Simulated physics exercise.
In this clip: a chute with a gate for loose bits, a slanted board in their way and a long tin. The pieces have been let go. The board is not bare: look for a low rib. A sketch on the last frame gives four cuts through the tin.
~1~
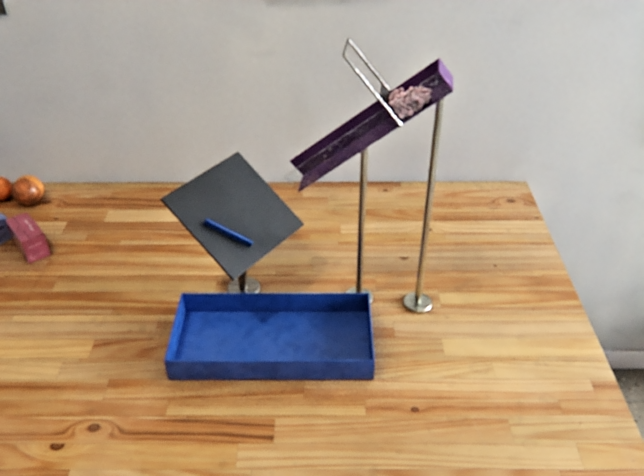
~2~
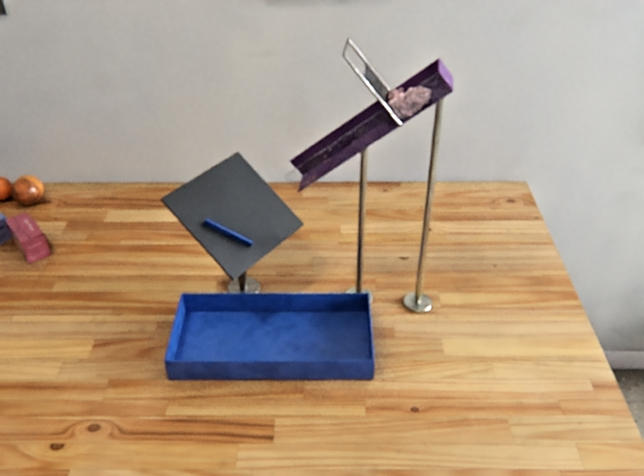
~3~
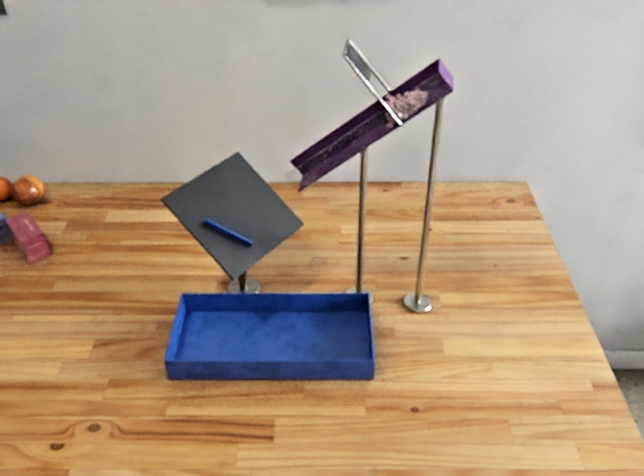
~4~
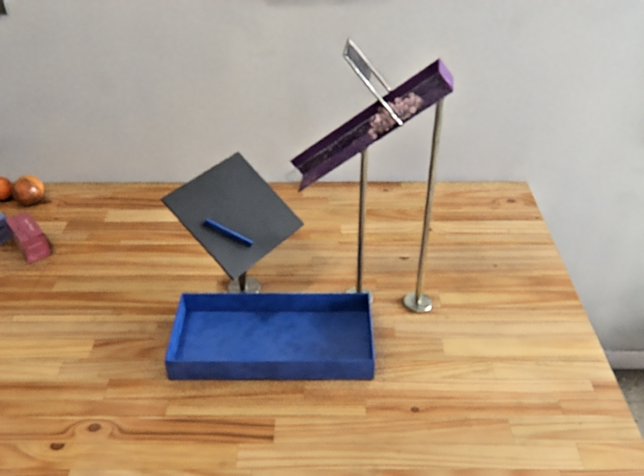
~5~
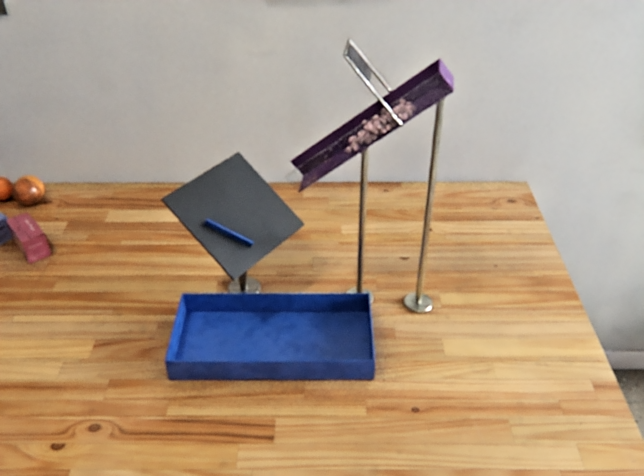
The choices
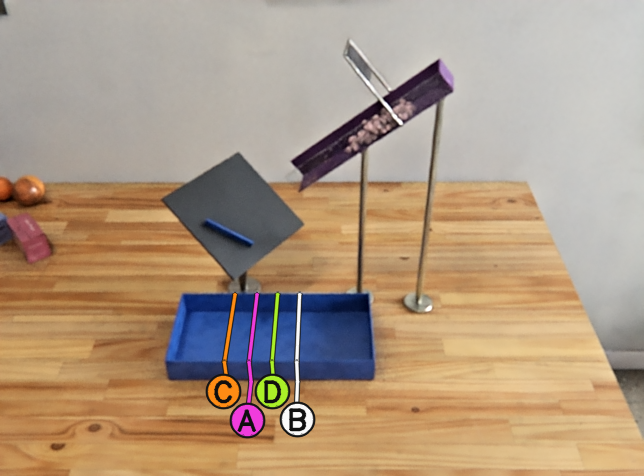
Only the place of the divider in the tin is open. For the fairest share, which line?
B is best.
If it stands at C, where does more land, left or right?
The right side.
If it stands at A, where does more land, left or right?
The right side.
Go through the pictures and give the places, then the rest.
Load behind the gate at (407, 101), sugar pearls; lip of the chute at (301, 184), sloping fairly steeply, in the first frame.
Middle of the board at (236, 212), tilted fairly steeply; middle of its low edge at (271, 251); of its high edge at (201, 173), in the second frame.
Front corners of the tin at (165, 361) and (374, 360), empty; front of the load at (390, 125), in the third frame.
Middle of the load at (392, 114); its front at (371, 132), about a quarter of the way to the lip; rib from (207, 219) to (254, 243), in the fourth frame.
Middle of the load at (381, 120); its front at (349, 150), about half of the way to the lip, in the fifth frame.
On the marked copy, line A crosses the front rim at (249, 361); line B crosses the front rim at (296, 361); line C crosses the front rim at (224, 361); line D crosses the front rim at (272, 361).
With A, of what is caught, none on the left of the divider, all on the right.
With B, of what is caught, about half on the left of the divider, about half on the right.
With C, of what is caught, none on the left of the divider, all on the right.
With D, of what is caught, a small part on the left of the divider, nearly all on the right.
